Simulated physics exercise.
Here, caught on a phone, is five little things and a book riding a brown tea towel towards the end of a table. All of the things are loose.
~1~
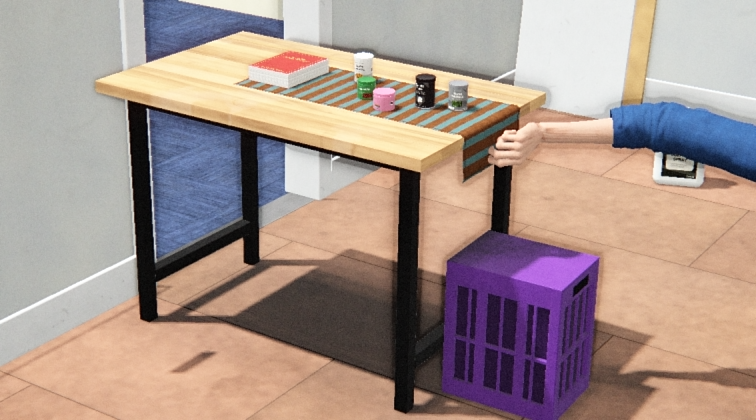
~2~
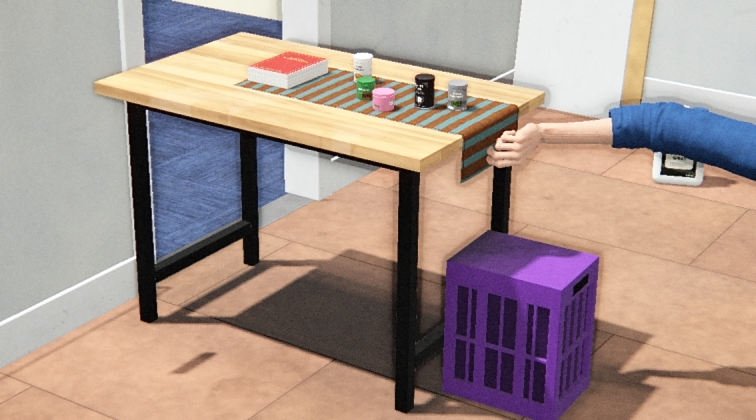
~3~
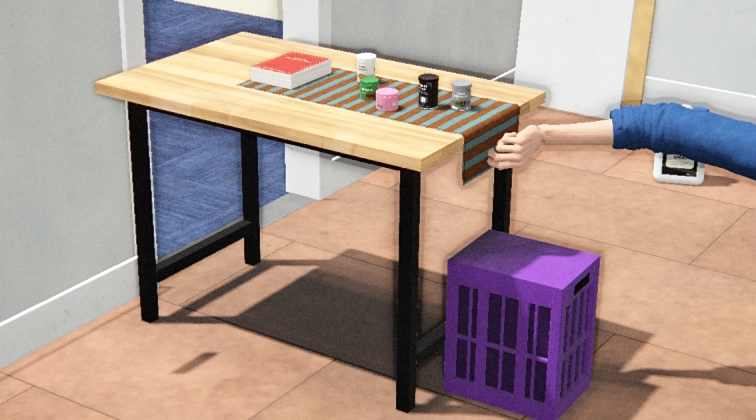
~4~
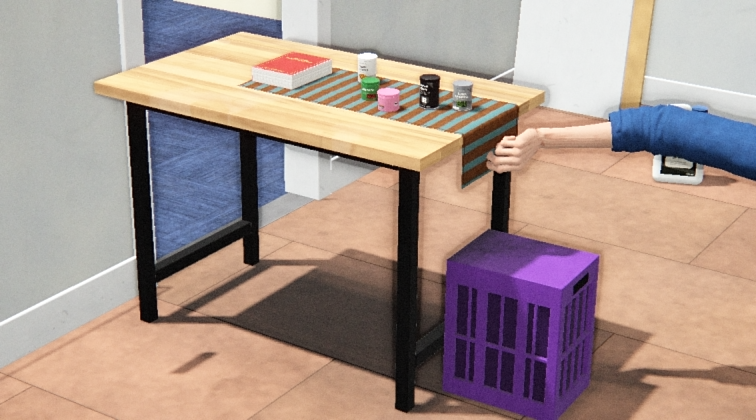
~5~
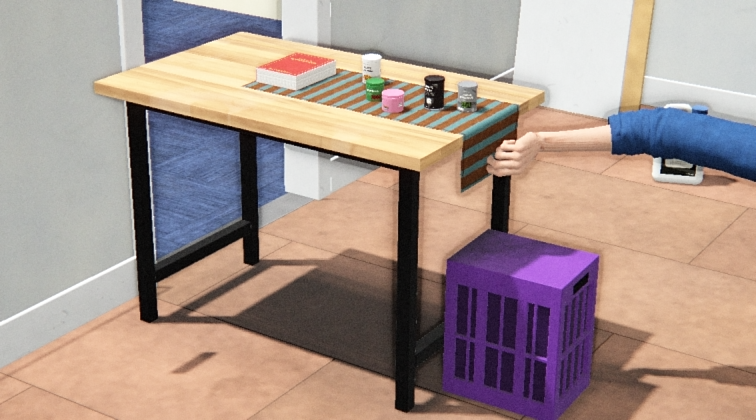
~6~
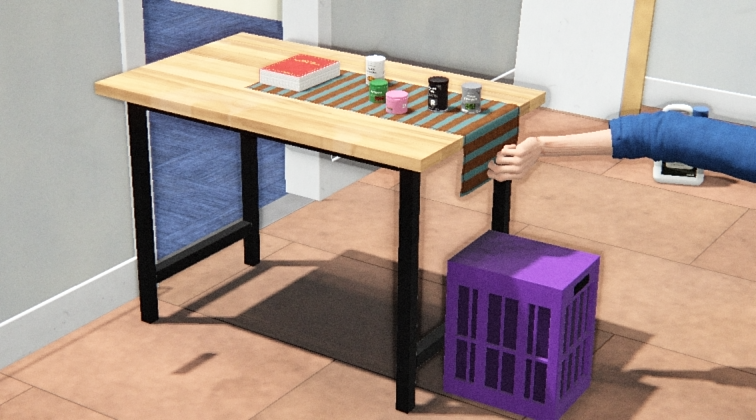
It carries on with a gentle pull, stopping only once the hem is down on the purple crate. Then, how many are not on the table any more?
The number that drops will be two.
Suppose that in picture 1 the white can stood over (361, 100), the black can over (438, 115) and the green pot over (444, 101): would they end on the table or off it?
Outcome: The white can is still in place, the black can is gone, the green pot is gone.
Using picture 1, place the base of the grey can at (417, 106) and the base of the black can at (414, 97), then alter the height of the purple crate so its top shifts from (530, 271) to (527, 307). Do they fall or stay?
As for the grey can, it leaves the top; as for the black can, it leaves the top.
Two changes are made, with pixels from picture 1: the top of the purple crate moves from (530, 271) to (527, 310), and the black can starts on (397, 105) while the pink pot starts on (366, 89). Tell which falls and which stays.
The black can ends up off the top and the pink pot ends up still on top.
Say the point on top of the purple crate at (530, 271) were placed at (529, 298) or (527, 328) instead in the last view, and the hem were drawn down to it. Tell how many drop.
Result: 3; 4.
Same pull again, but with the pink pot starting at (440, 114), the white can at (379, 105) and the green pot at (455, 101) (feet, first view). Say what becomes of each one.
Outcome: Pink pot falls away, white can stays, green pot falls away.
A little later, hem near (490, 202); all still up.
Next, hem on the crate; grey can gone.
Later still, hem on the crate; grey can and black can gone.
When it is over, hem on the crate; grey can and black can gone. Over the edge go two.
